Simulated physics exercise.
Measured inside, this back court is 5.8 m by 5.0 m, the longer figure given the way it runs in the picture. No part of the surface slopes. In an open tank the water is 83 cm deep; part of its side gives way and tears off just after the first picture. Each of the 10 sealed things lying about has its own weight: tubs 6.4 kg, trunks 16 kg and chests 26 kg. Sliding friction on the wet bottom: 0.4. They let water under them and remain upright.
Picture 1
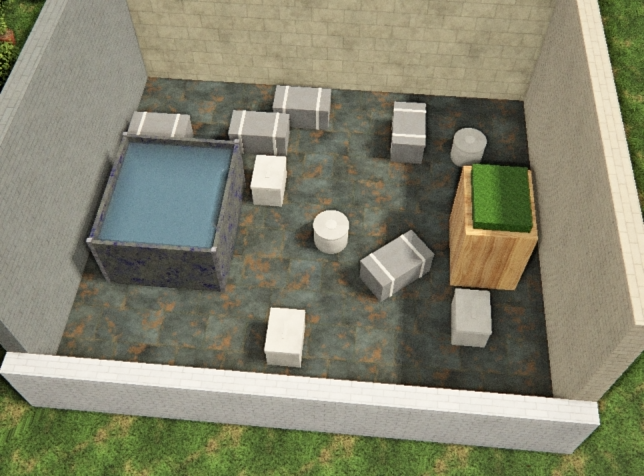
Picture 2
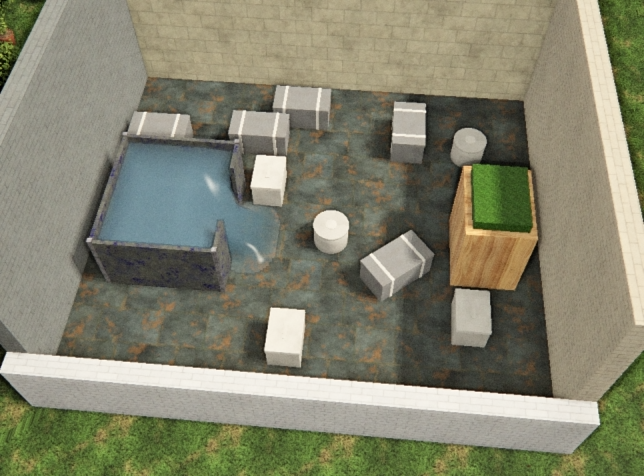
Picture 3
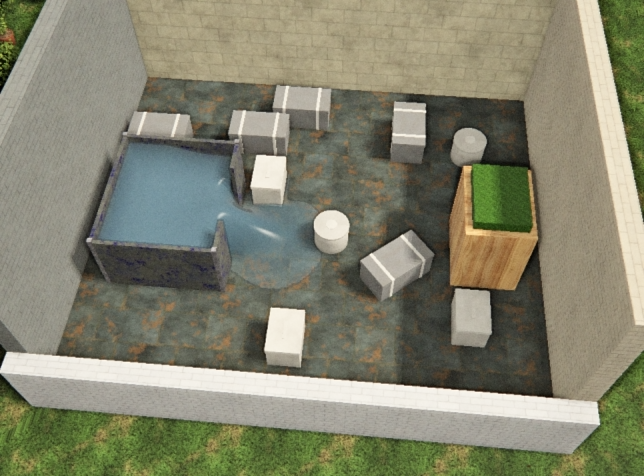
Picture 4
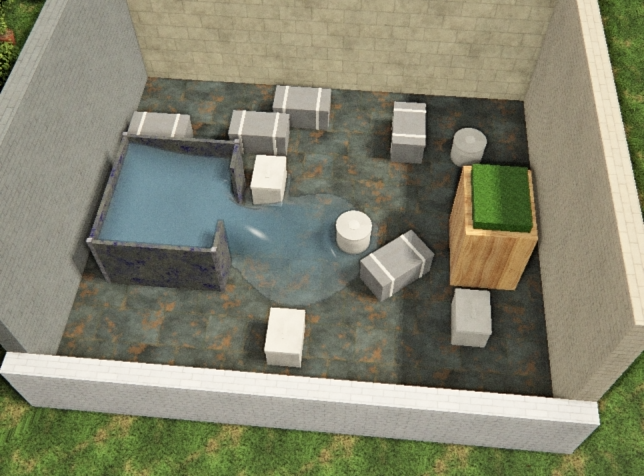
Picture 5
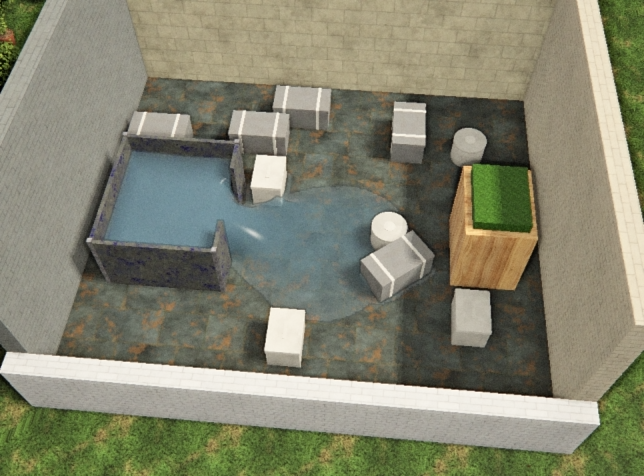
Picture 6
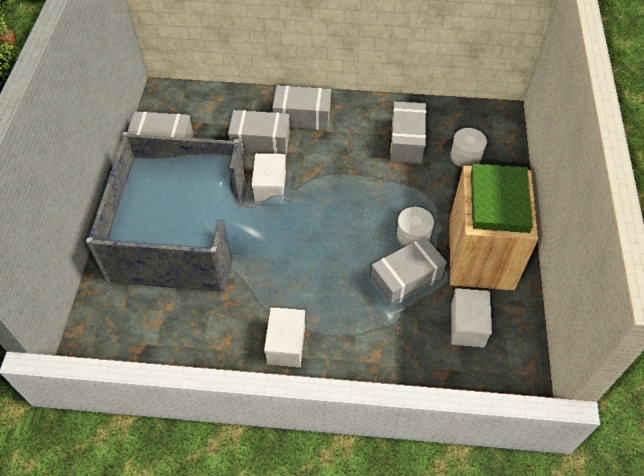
Water pours from a broken gap in the right side of a dark stone tank at the left of a walled court, seen from high above by a still camera. Around it on the mottled floor sit white and grey blocks, strapped grey boxes, and a wooden planter topped with green. The pool spreads rightward, sliding a pale round tub along, then nudging a strapped box slightly right.
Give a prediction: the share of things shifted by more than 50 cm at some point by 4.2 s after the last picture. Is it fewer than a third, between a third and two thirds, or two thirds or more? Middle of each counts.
Between a third and two thirds.
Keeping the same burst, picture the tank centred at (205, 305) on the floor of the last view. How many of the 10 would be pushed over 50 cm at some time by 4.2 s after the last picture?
That would give 6.
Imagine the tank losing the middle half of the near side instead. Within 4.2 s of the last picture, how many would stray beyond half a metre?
Then it comes to 3.
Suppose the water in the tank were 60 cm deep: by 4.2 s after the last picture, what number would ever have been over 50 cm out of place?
In that case 4 of them.
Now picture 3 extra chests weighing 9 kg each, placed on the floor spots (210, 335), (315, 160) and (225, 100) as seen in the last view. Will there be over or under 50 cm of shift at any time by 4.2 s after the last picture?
Check, in order - not exceeded, not exceeded, not exceeded.
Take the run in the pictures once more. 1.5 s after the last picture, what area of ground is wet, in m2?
Close to 18 m2, I'd say.
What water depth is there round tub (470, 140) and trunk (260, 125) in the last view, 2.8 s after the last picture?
12 and 0 cm.
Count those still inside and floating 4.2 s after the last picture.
Then: 5.
Then, 0.4 s after the last picture 2 of 10 are over 50 cm from their spots; 2 afloat.
Then, 1.5 s after the last picture 5 of 10 are over 50 cm from their spots; 4 afloat.
Then, 2.8 s after the last picture 5 of 10 are over 50 cm from their spots; 5 afloat.
Then, 4.2 s after the last picture 3 of 10 are over 50 cm from their spots, and 5 have been at some point; 5 afloat.
